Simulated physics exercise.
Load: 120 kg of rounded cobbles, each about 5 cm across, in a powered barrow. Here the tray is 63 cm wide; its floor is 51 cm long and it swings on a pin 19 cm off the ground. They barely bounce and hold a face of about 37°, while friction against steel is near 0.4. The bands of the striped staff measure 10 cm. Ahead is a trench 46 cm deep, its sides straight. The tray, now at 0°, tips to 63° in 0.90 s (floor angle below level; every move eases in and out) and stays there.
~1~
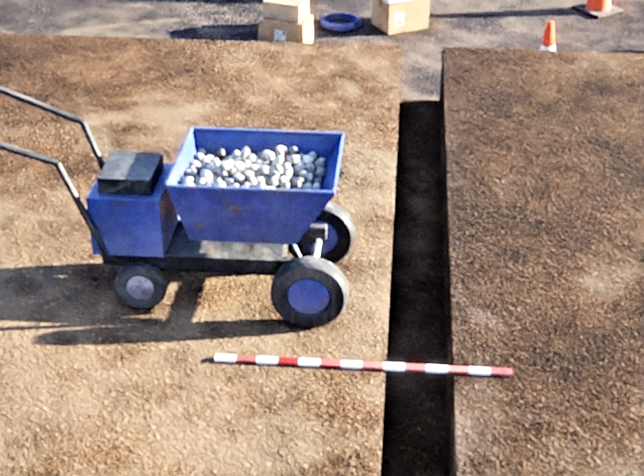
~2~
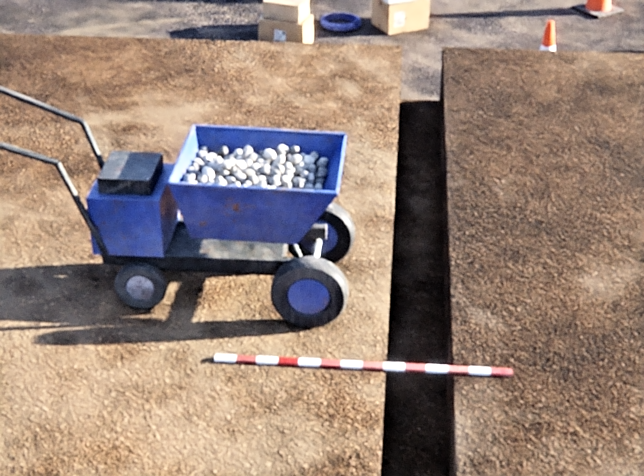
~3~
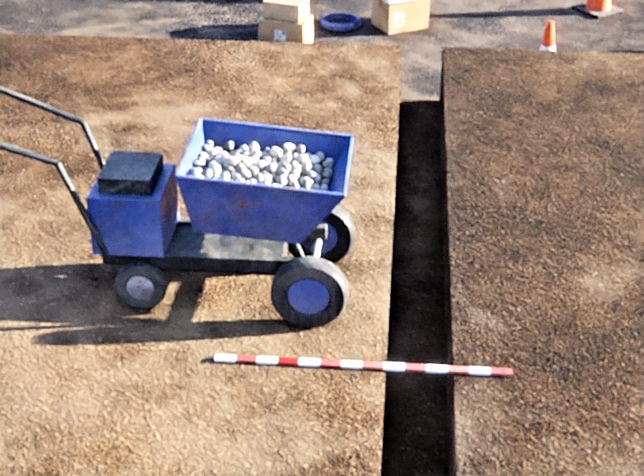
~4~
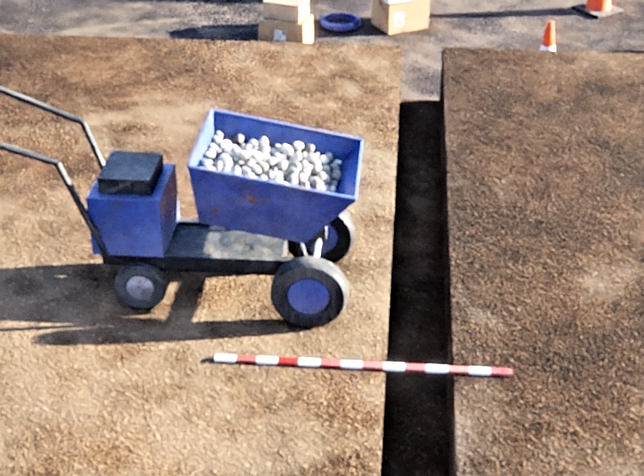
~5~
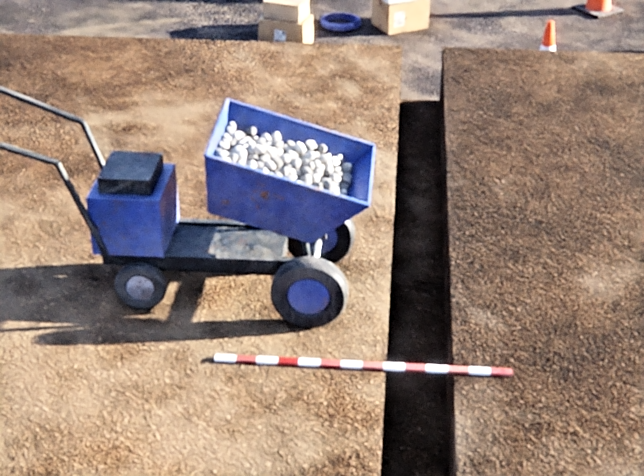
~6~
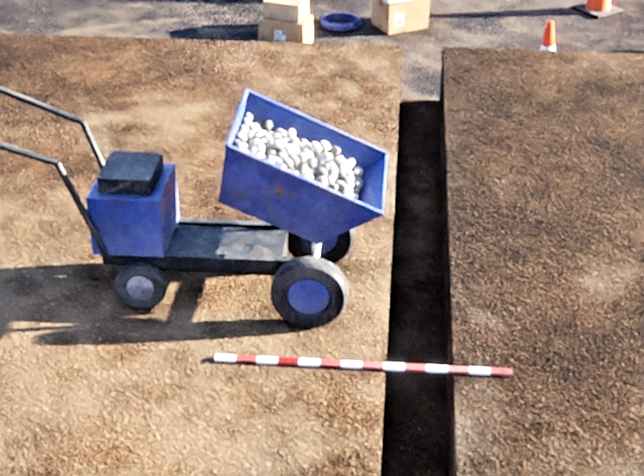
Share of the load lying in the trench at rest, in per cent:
18 per cent.
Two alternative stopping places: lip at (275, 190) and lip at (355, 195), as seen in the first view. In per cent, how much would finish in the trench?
About 50 and 10 per cent.
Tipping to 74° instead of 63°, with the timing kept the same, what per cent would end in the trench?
Then about 40 per cent.
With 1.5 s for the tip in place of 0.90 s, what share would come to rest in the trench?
Probably about 30 in a hundred.
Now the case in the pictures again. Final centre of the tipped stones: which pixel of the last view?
The stones end up centred near (481, 298).
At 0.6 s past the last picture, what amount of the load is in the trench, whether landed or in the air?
Roughly 5 percent of the load.
Then, 0.3 s after the last picture the floor is at 54°, 100 % in the tray; the foremost stones are at (403, 224).
Then, 0.6 s after the last picture the floor is at 63°, 86 % in the tray, 6 % in the trench, 8 % past the trench; the foremost stones are at (486, 292).
Then, 1.0 s after the last picture the floor is at 63°, 57 % in the tray, 7 % in the trench, 36 % past the trench; the foremost stones are at (581, 315).
Then, 2.9 s after the last picture the floor is at 63°, 43 % in the tray, 18 % in the trench, 39 % past the trench; the foremost stones are past the picture's edge.
